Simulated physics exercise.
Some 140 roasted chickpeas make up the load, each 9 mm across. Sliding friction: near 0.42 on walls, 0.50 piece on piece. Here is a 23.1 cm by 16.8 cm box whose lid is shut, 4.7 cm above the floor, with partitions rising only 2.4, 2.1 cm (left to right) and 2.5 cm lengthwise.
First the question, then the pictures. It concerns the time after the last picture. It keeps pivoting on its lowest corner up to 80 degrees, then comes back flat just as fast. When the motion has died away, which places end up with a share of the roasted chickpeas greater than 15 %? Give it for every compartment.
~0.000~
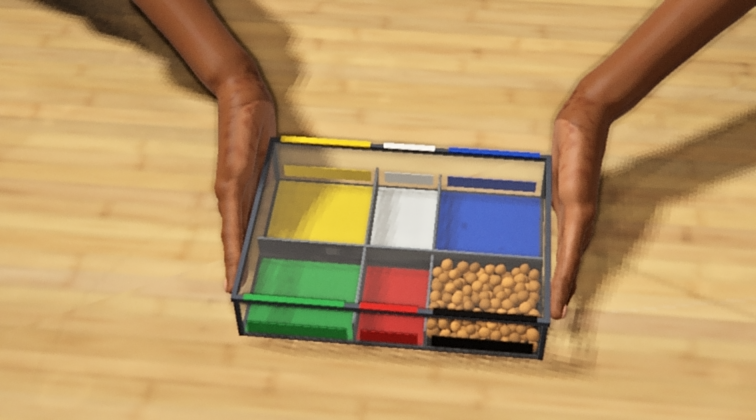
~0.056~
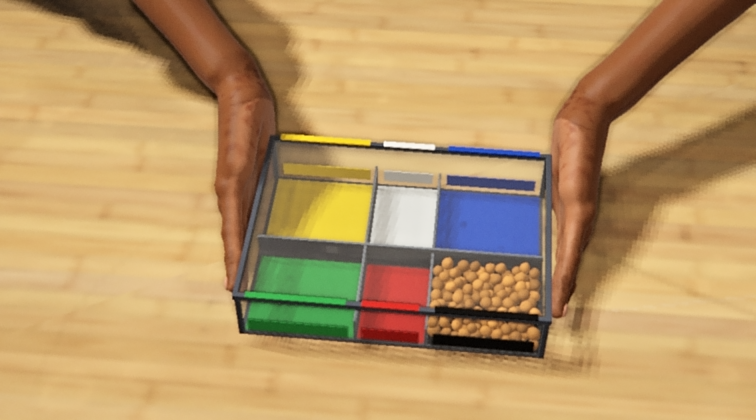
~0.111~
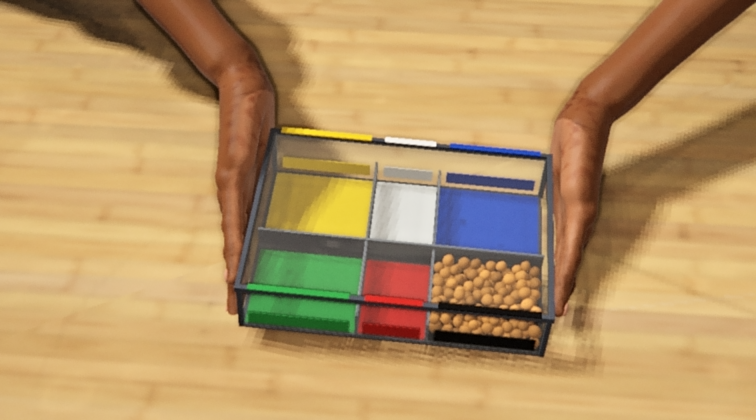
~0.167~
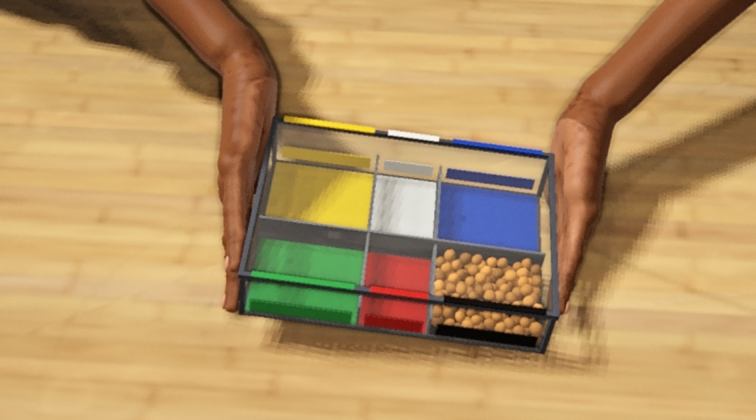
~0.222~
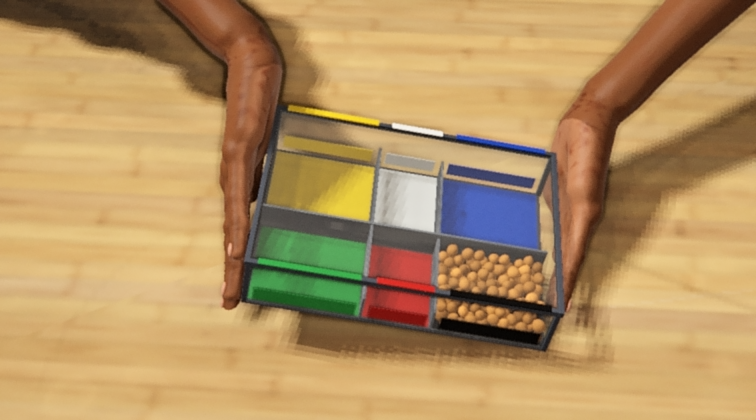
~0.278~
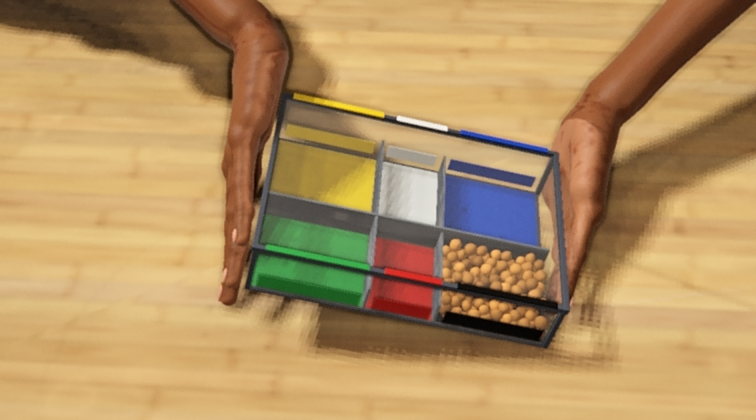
Red - no; blue - no; green - no; yellow - no; white - no; black - yes.
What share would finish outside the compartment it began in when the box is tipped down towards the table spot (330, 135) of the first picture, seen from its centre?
Some 50 per cent.
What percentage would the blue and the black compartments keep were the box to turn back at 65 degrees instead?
Then blue would end with 0 per cent and black with 100 per cent.
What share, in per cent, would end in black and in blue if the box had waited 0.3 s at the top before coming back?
Result - black: 95 %, blue: 5 %.
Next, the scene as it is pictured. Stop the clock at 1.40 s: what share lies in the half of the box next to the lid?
Around 30 in a hundred, give or take.
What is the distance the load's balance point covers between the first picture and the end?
It moves around 2.0 centimetres.
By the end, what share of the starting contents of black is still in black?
Around 100 per cent of it.
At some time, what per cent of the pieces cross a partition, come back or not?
The share is close to 5 percent.
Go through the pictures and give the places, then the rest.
In the first picture, box tilt 0 degrees, front corners at (237, 296) and (545, 320); black 100 %.
In the second picture, box tilt 1 degrees, front corners at (238, 294) and (546, 319).
In the third picture, box tilt 3 degrees, front corners at (240, 286) and (549, 317), lowest corner right back.
In the fourth picture, box tilt 7 degrees, front corners at (244, 273) and (553, 314), lowest corner right back.
In the fifth picture, box tilt 10 degrees, front corners at (250, 260) and (558, 311), lowest corner right back.
In the sixth picture, box tilt 14 degrees, front corners at (258, 246) and (563, 308), lowest corner right back; black 100 %. Its pace works out near 65 degrees a second.
After 1.40 s, tilt 80 degrees; black 100 %.
After 2.15 s, tilt 36 degrees; blue 5 %, black 95 %.
Then, at 2.93 s, tilt 0 degrees; blue 5 %, black 95 %.
By 3.5 s all is still; red 0 %, blue 5 %, green 0 %, yellow 0 %, white 0 %, black 95 %.
